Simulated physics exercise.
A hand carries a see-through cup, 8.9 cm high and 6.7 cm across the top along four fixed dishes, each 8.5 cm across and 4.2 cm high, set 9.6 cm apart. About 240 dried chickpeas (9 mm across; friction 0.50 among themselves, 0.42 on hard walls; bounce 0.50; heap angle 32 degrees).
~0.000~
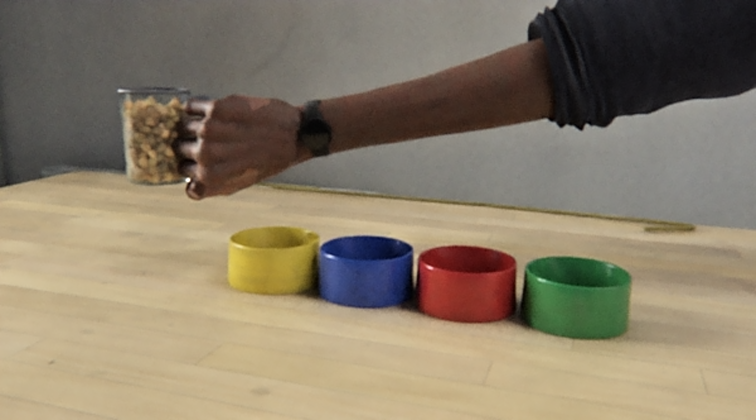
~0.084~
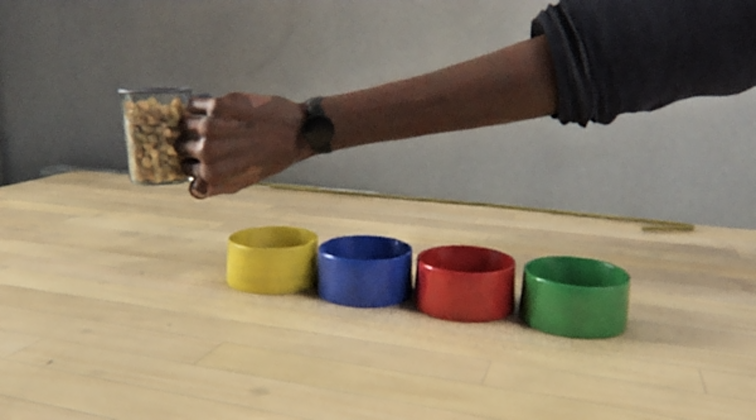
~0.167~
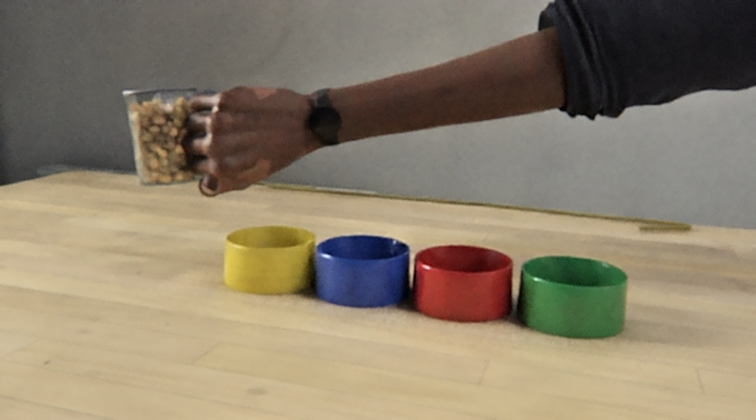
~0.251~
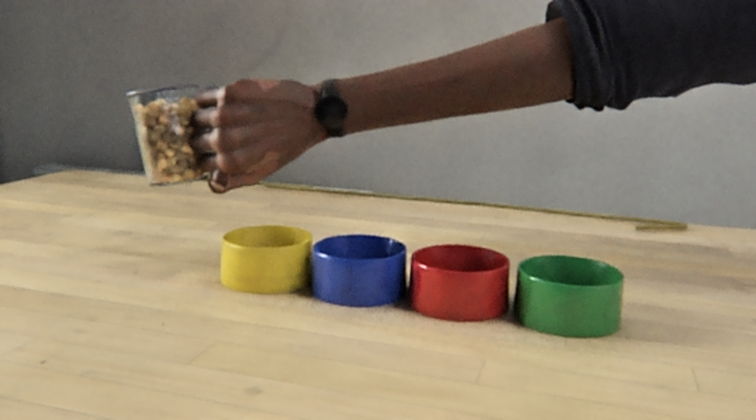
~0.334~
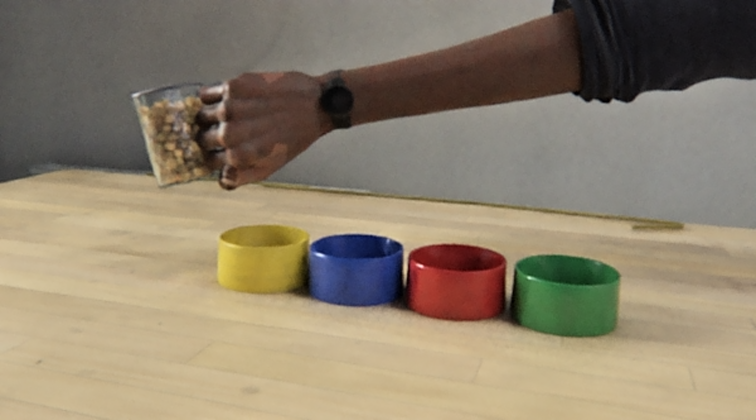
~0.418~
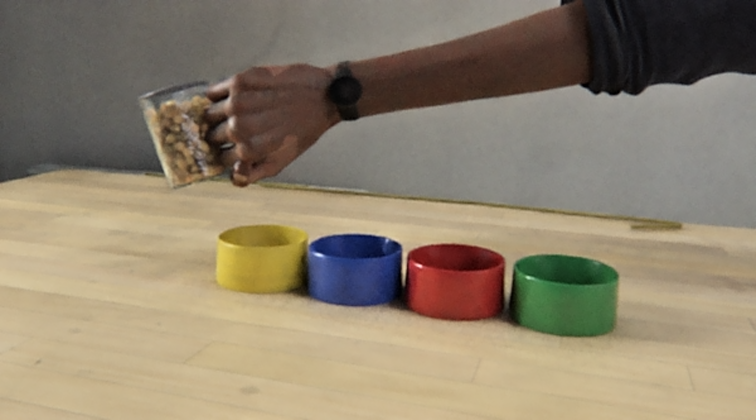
A hand moves a clear cup of chickpeas slightly right while tilting it above four coloured dishes.
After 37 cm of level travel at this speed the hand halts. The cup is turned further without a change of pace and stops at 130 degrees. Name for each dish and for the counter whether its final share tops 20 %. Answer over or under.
Red over, blue over, green under, yellow under, counter under.
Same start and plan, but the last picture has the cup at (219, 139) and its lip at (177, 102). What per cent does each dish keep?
Red 100, blue 0, green 0, yellow 0.
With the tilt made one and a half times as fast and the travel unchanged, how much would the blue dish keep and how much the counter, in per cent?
Then: Blue 50, counter 10.
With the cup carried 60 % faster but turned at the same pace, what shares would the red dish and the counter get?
Then: Red 100, counter 0.
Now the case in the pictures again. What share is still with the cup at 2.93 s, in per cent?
Roughly 0 per cent.
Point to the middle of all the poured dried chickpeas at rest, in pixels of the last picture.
At about (427, 281).
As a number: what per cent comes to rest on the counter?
Some 10 per cent.
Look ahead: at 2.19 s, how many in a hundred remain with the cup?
Some 85 per cent of the load.
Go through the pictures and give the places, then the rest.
Cup at (157, 136), tilt 0 degrees, lip at (127, 89), moved 0.0 cm; middle of the pieces at (153, 147); yellow dish at (275, 238); blue dish at (367, 248); red dish at (467, 260); green dish at (578, 272), in the first picture.
Cup at (159, 135), tilt 1 degrees, lip at (128, 90), moved 0.4 cm; middle of the pieces at (155, 147), in the second picture.
Cup at (166, 136), tilt 5 degrees, lip at (132, 92), moved 1.5 cm; middle of the pieces at (163, 148), in the third picture.
Cup at (172, 136), tilt 9 degrees, lip at (136, 95), moved 2.6 cm; middle of the pieces at (170, 148), in the fourth picture.
Cup at (179, 136), tilt 13 degrees, lip at (140, 97), moved 3.8 cm; middle of the pieces at (177, 148), in the fifth picture.
Cup at (188, 136), tilt 18 degrees, lip at (147, 101), moved 5.0 cm; middle of the pieces at (187, 149); yellow dish at (264, 236); blue dish at (356, 247); red dish at (456, 258); green dish at (566, 270). The cup turns about 50 degrees a second and travels 14 cm a second, in the sixth picture.
After 1.48 s, tilt 70 degrees; cup holds 100 %.
After 2.19 s, tilt 104 degrees; cup holds 85 %, blue 10 %.
Then, at 2.93 s, tilt 130 degrees; cup holds 0 %, red 55 %, blue 35 %.
In the end, at 3.3 s, red 55 %, blue 35 %, green 0 %, yellow 0 %, counter 10 %.
